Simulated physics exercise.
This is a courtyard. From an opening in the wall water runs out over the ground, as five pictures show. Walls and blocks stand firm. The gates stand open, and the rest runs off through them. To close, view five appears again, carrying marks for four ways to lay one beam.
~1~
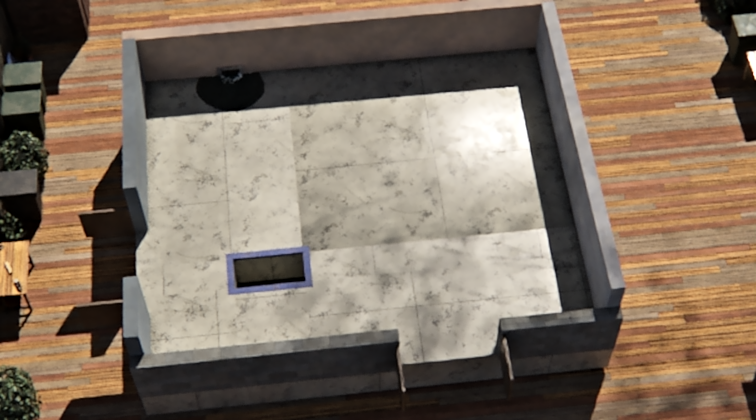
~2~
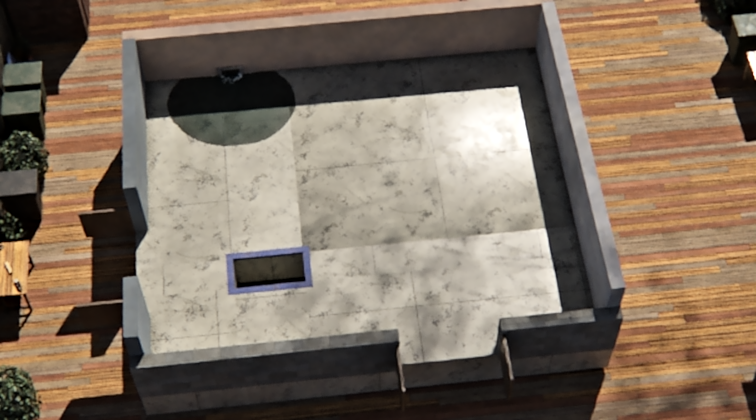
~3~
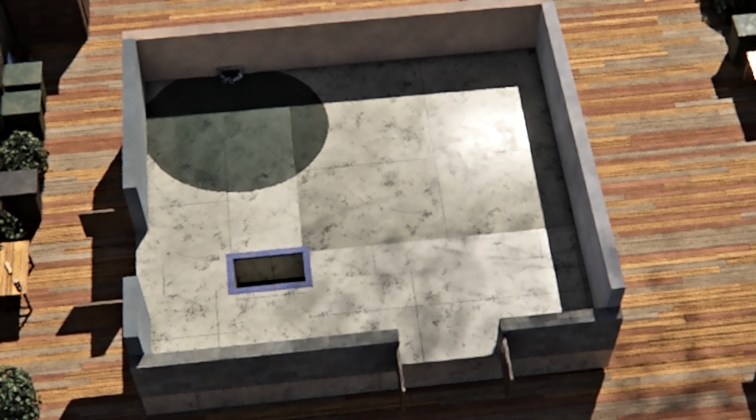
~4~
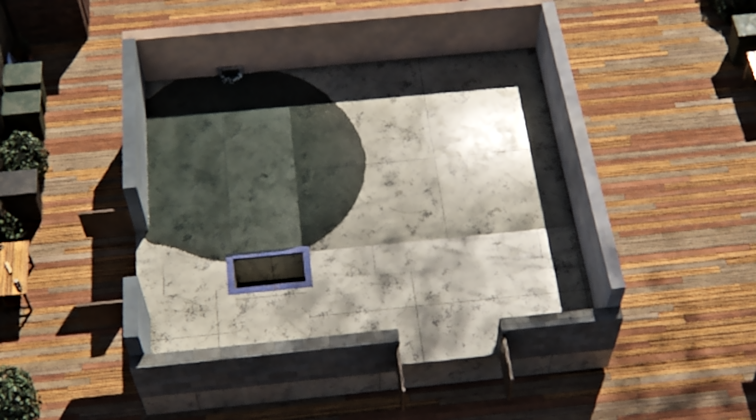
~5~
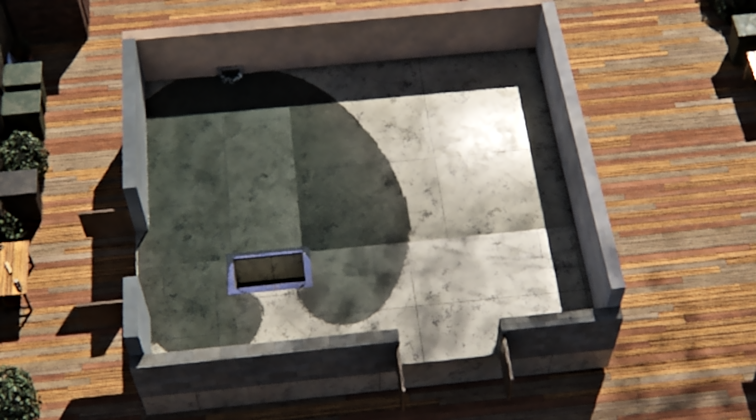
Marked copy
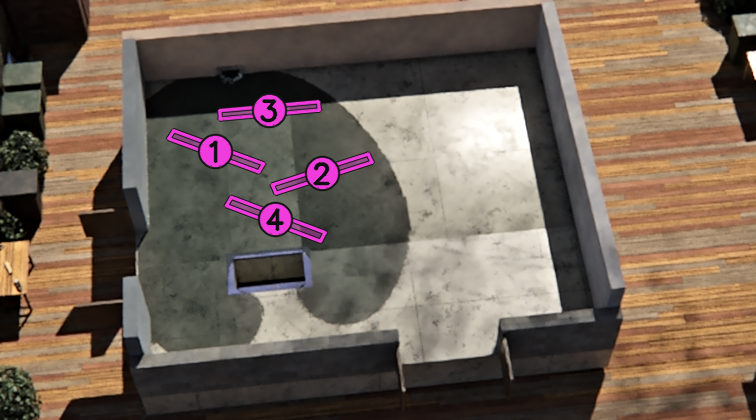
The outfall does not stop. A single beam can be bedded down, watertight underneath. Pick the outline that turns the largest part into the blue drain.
Position 2 does it best.
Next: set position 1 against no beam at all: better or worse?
It is worse.
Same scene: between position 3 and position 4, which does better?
The answer is 3.
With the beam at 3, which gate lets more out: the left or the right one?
More leaves on the right.
On the marked copy, 1 from (171, 134) to (261, 167); 2 from (274, 189) to (370, 158); 3 from (220, 114) to (318, 105); 4 from (228, 201) to (322, 236).
If 1 is chosen, about 20 % of the stream goes into the blue drain, about 73 % out by the gates.
If 2 is chosen, about 38 % of the stream goes into the blue drain, about 57 % out by the gates.
If 3 is chosen, about 19 % of the stream goes into the blue drain, about 77 % out by the gates.
If 4 is chosen, about 13 % of the stream goes into the blue drain, about 82 % out by the gates.
